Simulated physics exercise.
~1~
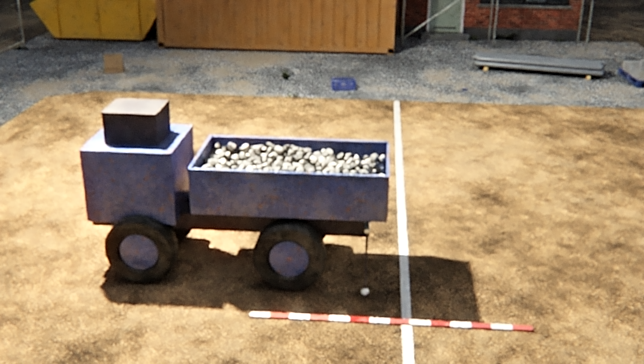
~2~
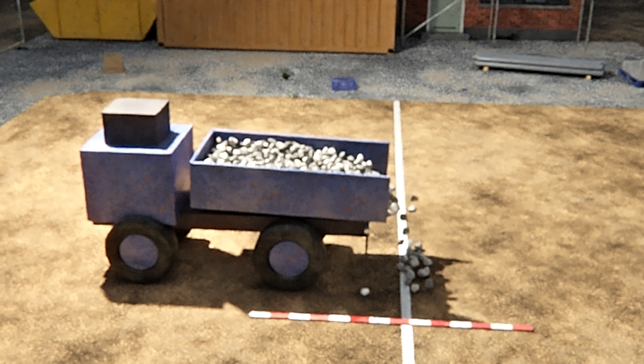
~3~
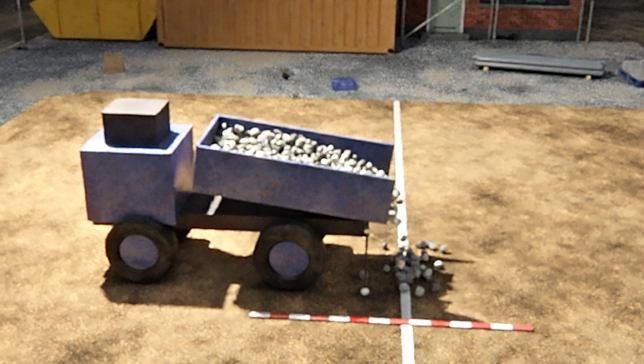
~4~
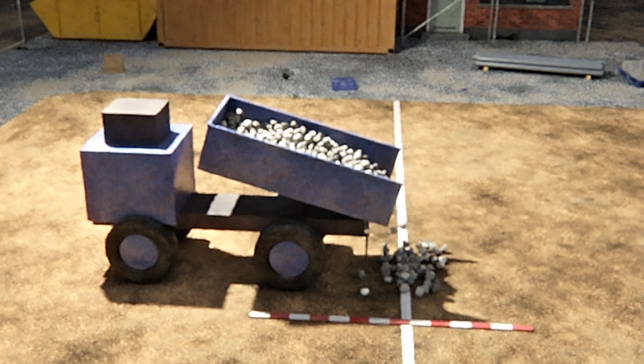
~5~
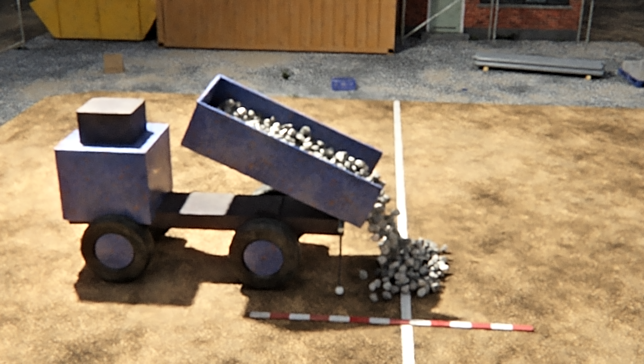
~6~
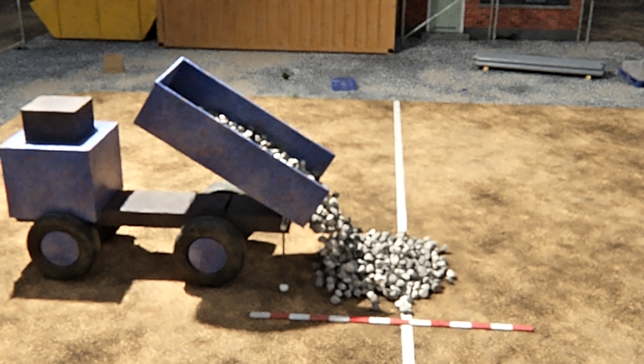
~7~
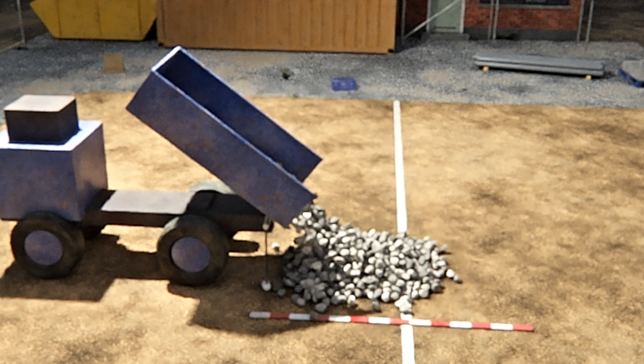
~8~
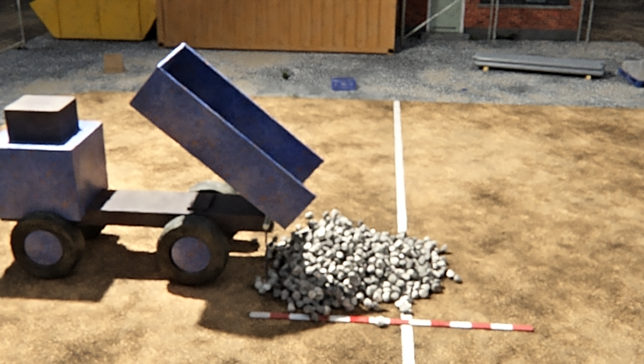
On a building site, a blue tipping truck raised its bed and grey stones slid out of the back beside a white line, then it rolled left as more poured, leaving the bed raised and empty and most of the heap left of the line.
